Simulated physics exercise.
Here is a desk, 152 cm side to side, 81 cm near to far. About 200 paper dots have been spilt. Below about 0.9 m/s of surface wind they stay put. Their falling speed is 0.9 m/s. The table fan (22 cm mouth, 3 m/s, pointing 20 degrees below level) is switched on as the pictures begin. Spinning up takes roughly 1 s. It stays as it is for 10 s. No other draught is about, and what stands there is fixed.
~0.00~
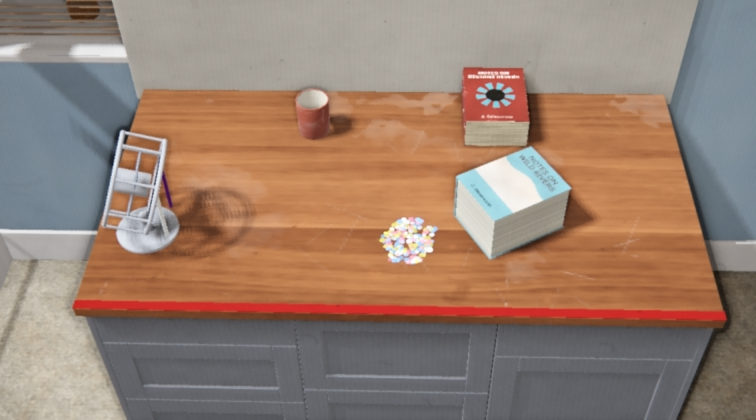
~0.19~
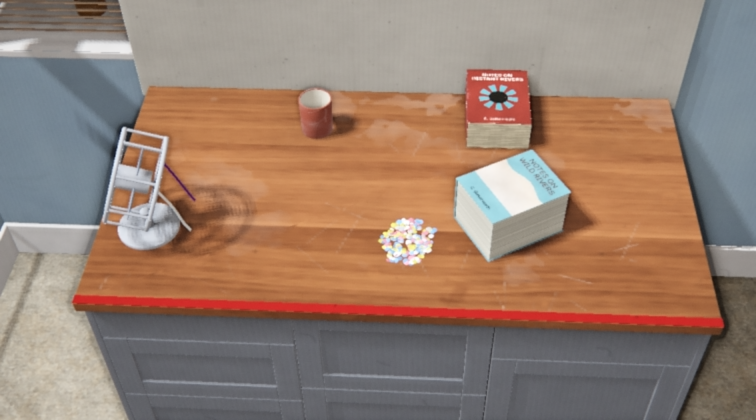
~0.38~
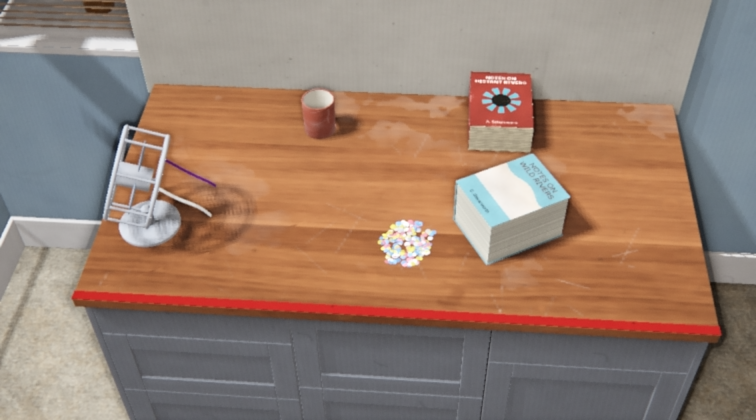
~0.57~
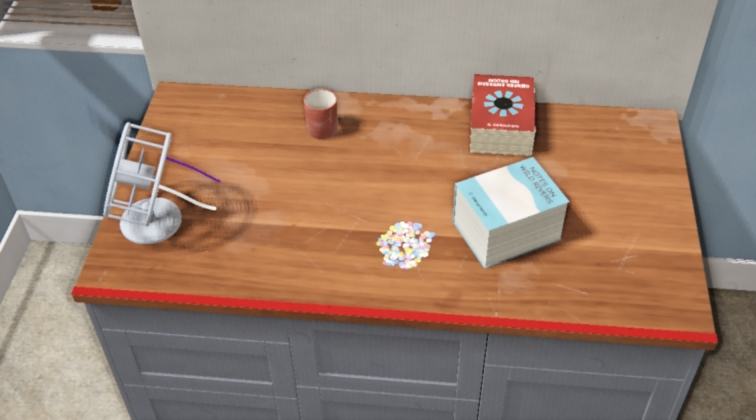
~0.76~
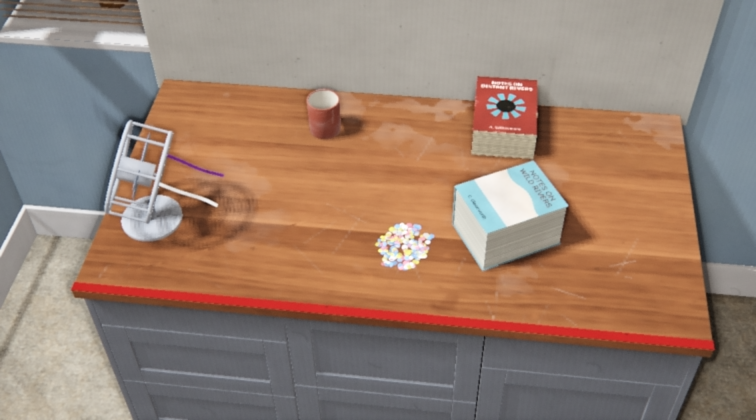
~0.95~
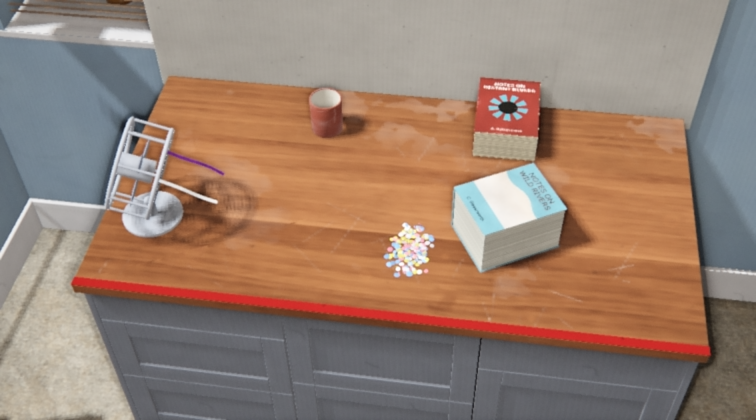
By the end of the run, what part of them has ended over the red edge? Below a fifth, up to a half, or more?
Of the paper dots, above half end over the red edge.
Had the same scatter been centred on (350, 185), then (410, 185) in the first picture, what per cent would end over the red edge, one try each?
In that order: 0 %, 0 %.
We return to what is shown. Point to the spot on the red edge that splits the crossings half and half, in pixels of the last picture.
Near (591, 343).
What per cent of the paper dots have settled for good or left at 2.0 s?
About 80 %.
After 2.0 s the count stands so, 85 % are over the red edge.
After 3.2 s the count stands so, 90 % are over the red edge.
After 5.5 s the count stands so, 94 % are over the red edge.
After 10.0 s, at the end, 95 % are over the red edge.
